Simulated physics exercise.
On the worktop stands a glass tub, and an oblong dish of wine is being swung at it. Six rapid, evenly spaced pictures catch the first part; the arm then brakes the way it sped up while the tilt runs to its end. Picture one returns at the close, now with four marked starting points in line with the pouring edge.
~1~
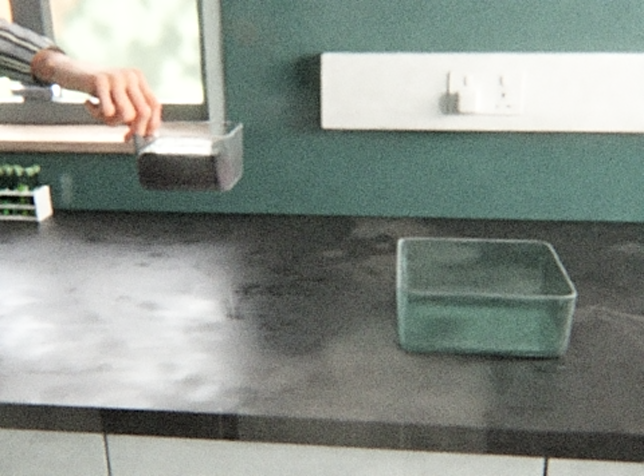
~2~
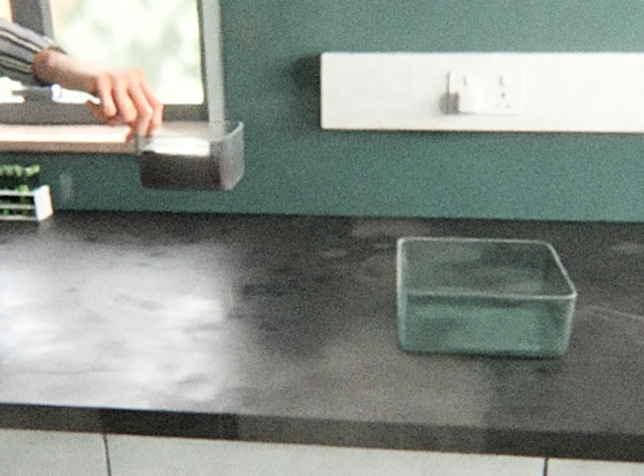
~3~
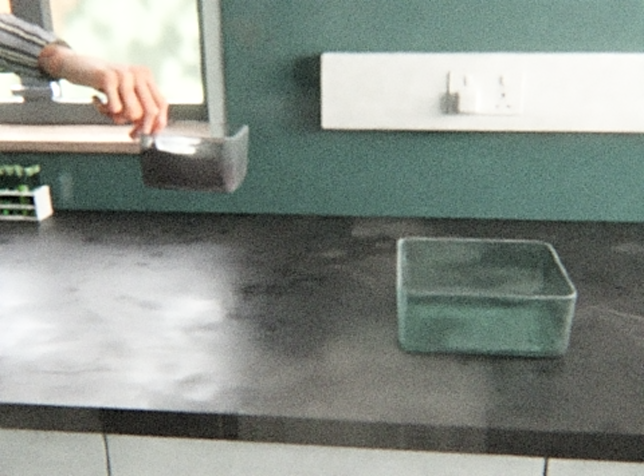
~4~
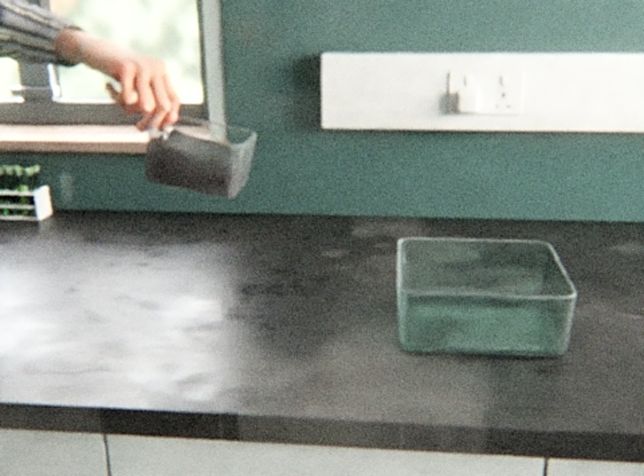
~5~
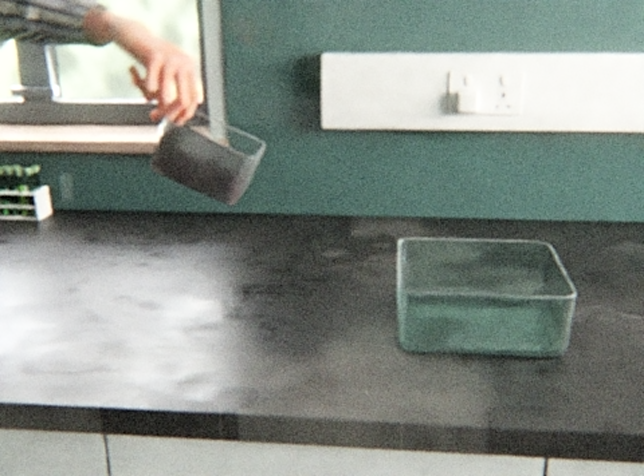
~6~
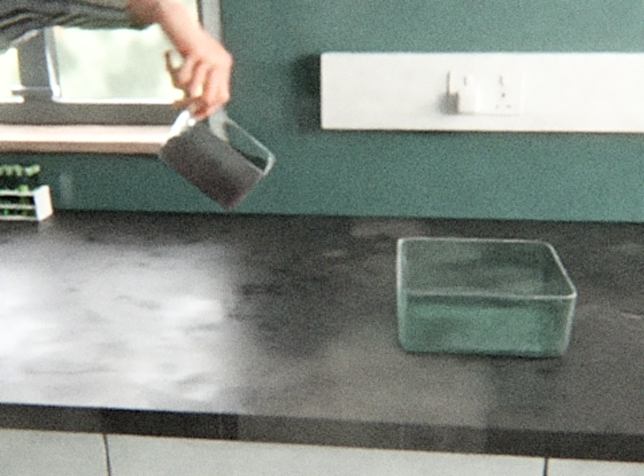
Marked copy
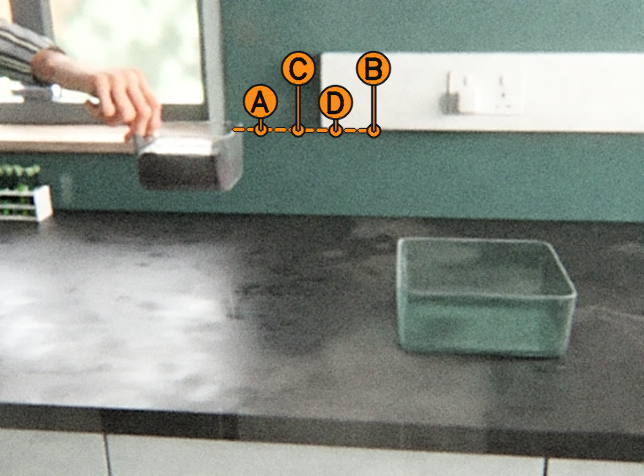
A hand in a striped sleeve holds a small clear oblong dish of dark liquid at the left, before a window in a green-walled kitchen seen from across the worktop. An empty-looking glass tub stands on the dark mottled counter at the right, below a white panel with a socket. The dish stays level at first, then shifts slightly right and tilts steadily rightward, while the view stays still.
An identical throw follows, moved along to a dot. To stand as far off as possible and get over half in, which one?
The limit is C.
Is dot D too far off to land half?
No, not at all.
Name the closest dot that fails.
It is A.
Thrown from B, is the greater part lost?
No, not at all.
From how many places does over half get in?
Three of them.
In orange, A at (260, 129); B at (373, 130); C at (298, 130); D at (335, 130).
If A is chosen, about 2 % lands in the tub, 96 % falls short.
If B is chosen, about 66 % lands in the tub, 5 % falls short and 30 % goes beside or beyond.
If C is chosen, about 78 % lands in the tub, 9 % falls short and 14 % goes beside or beyond.
If D is chosen, about 69 % lands in the tub, 5 % falls short and 26 % goes beside or beyond.
